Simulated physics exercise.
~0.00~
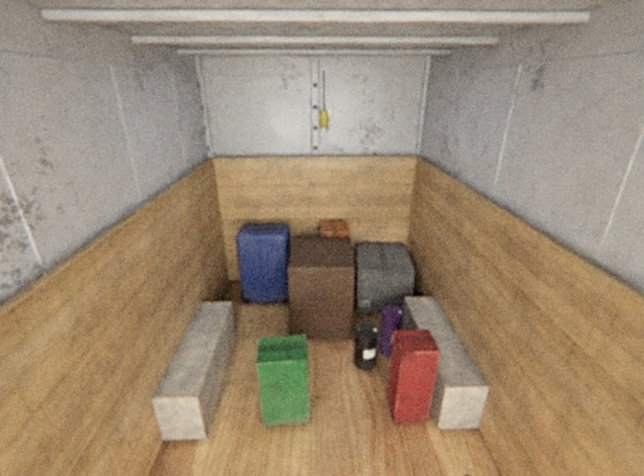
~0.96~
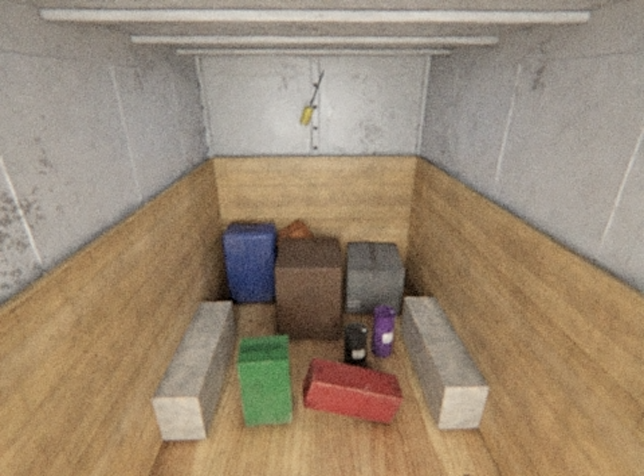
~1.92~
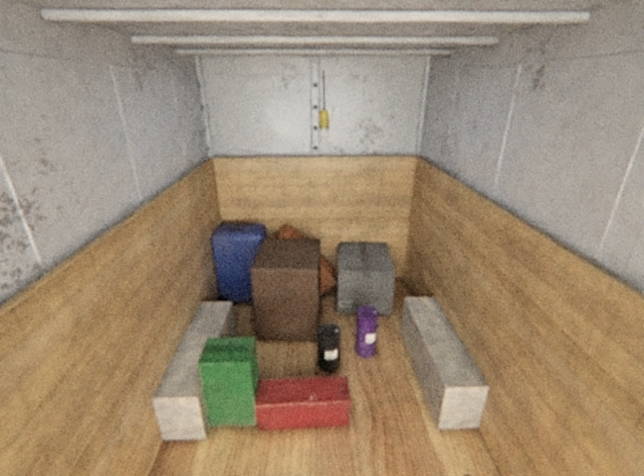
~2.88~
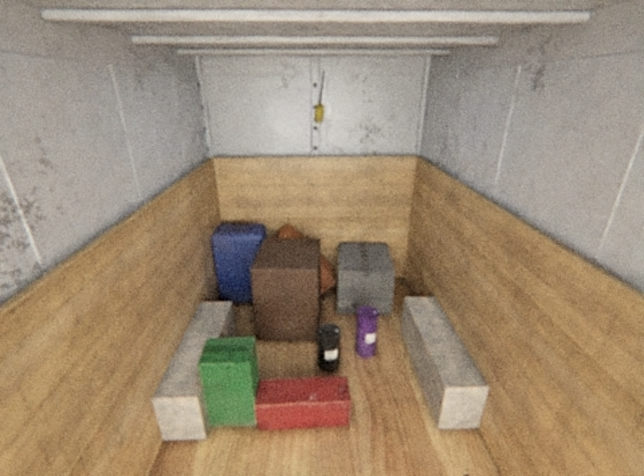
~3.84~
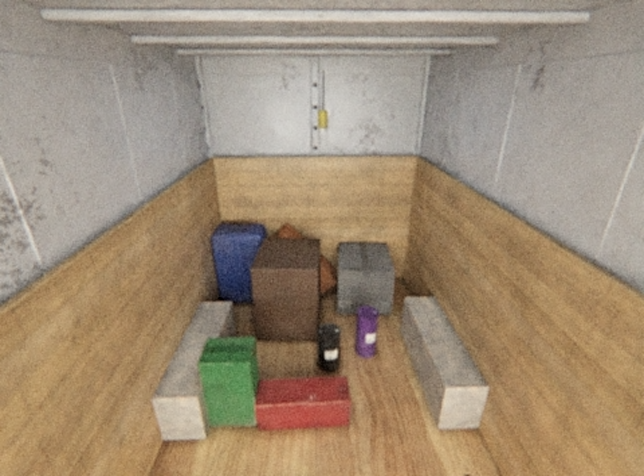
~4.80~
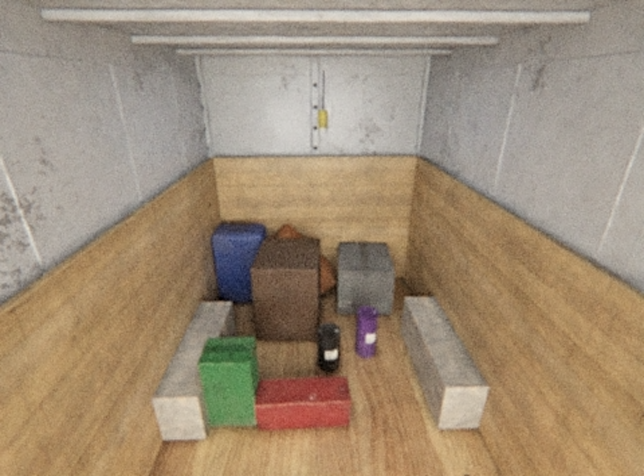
The load bay of a van, with wood-lined lower walls, is seen from the rear towards the bulkhead, where a small yellow lamp hangs on a cord. A blue case, a tall brown box-like appliance, an orange box and a grey box stand at the back, with a black canister, a purple canister, a green box and a red box nearer. The load slides left as the lamp swings, and the red box topples onto its side while the orange box tilts behind the appliance. The items shift further left, the red box ending beside the green one. Then everything stays still, the orange box leaning and the rest upright except the fallen red box.
